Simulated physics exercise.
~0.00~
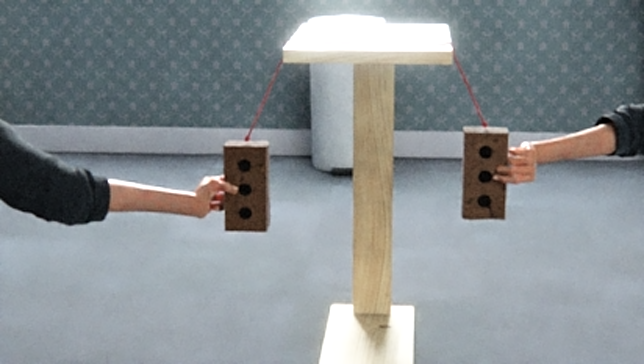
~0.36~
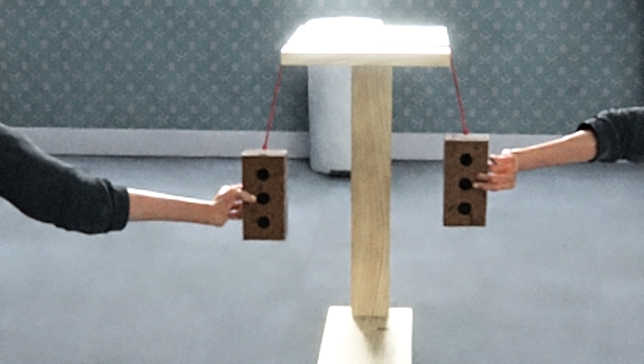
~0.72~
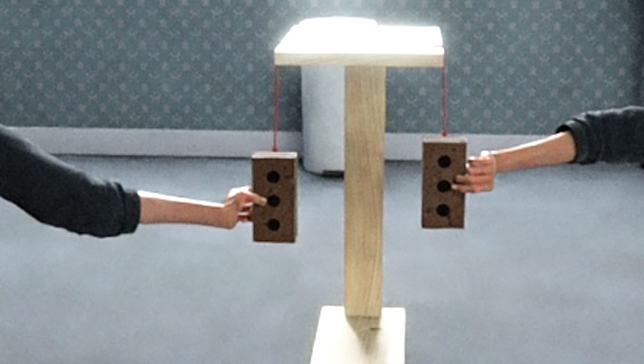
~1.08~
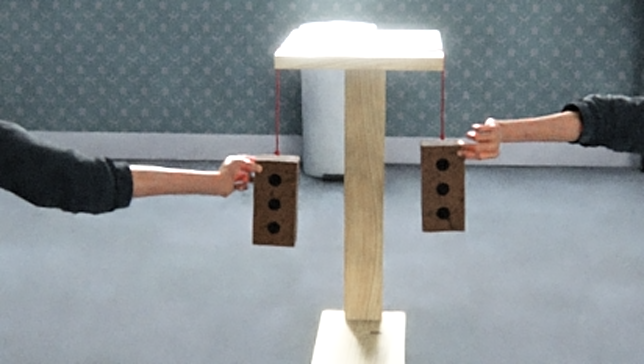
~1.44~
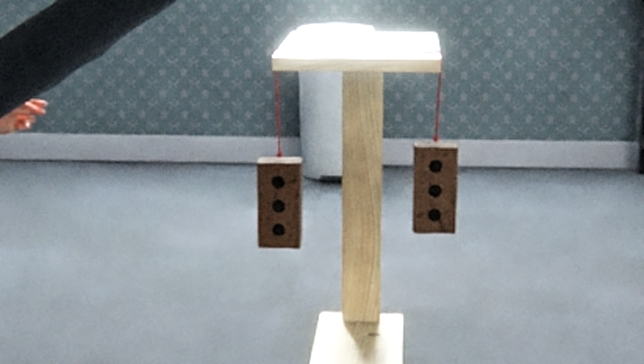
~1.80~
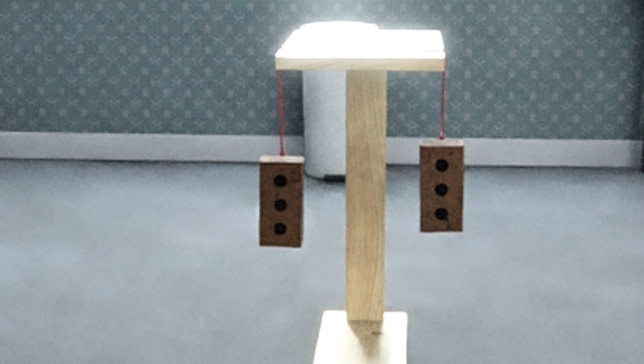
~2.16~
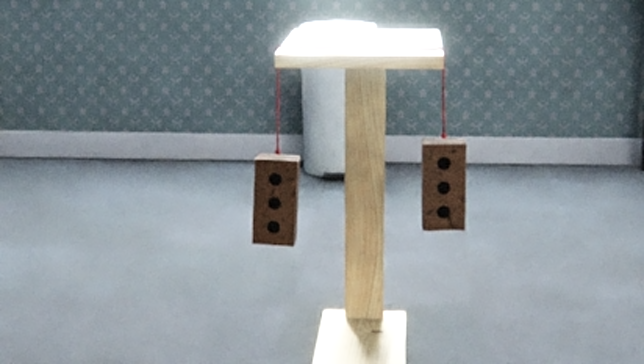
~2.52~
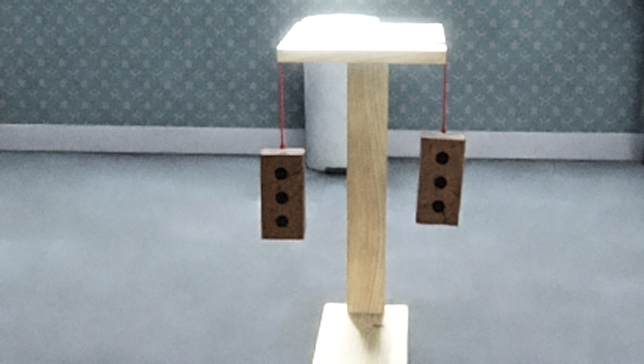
Two bricks joined by a red ribbon over a small wooden stand, steadied by two hands, then released and left hanging in balance.
